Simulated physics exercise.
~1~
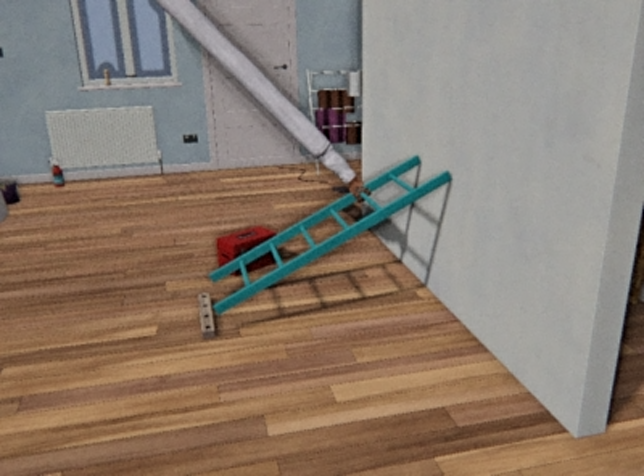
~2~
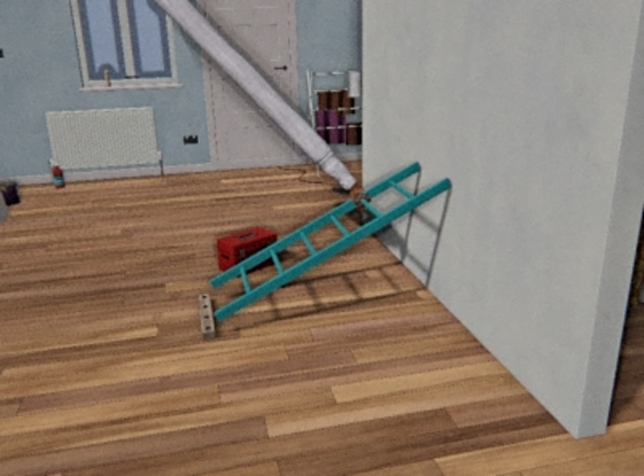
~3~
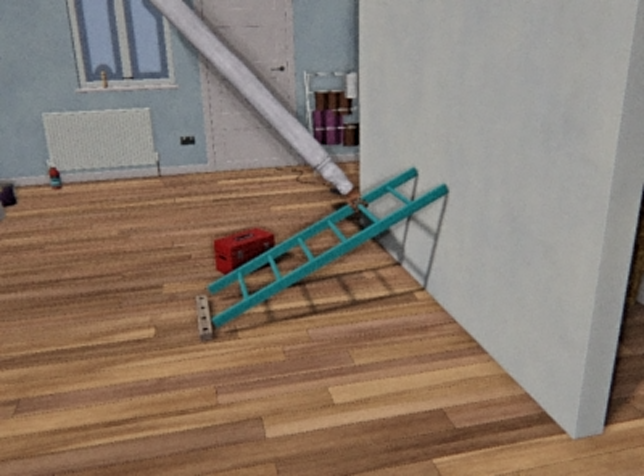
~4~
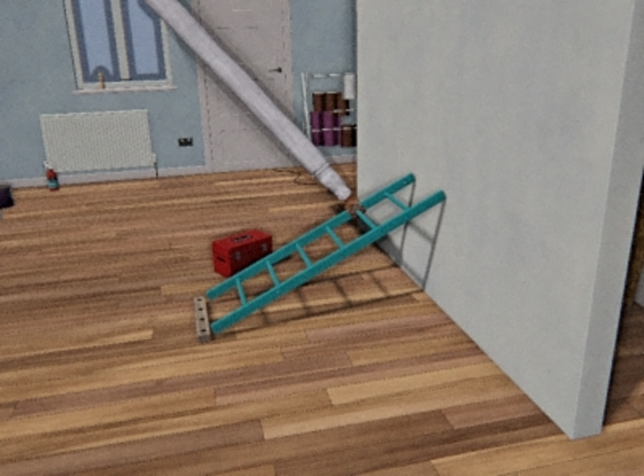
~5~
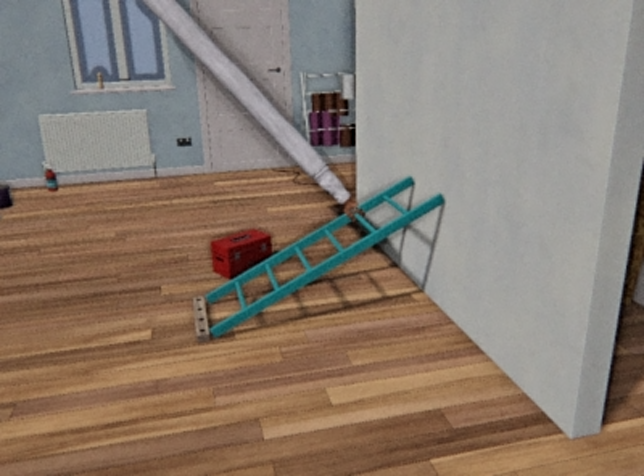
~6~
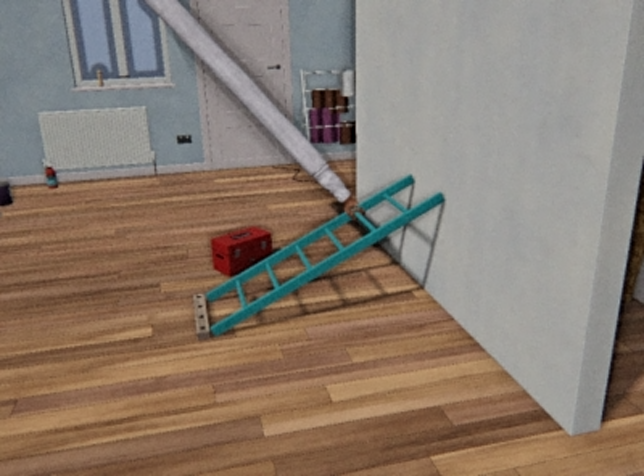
The footage shows a turquoise ladder slanting against a pale wall on a wooden floor, its lower end beside a screw-studded batten and a red toolbox behind, as the ladder shifts slightly downward and then stays nearly still.
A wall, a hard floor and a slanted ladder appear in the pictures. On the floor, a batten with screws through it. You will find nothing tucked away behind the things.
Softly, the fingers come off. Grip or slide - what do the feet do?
It keeps standing.
Then, 0.10 s on from there, turquoise ladder moving near (319, 251).
Then, 0.54 s on from there, turquoise ladder at rest near (319, 251).
In the end, the turquoise ladder remains leaning, near (319, 251); the other things unmoved.
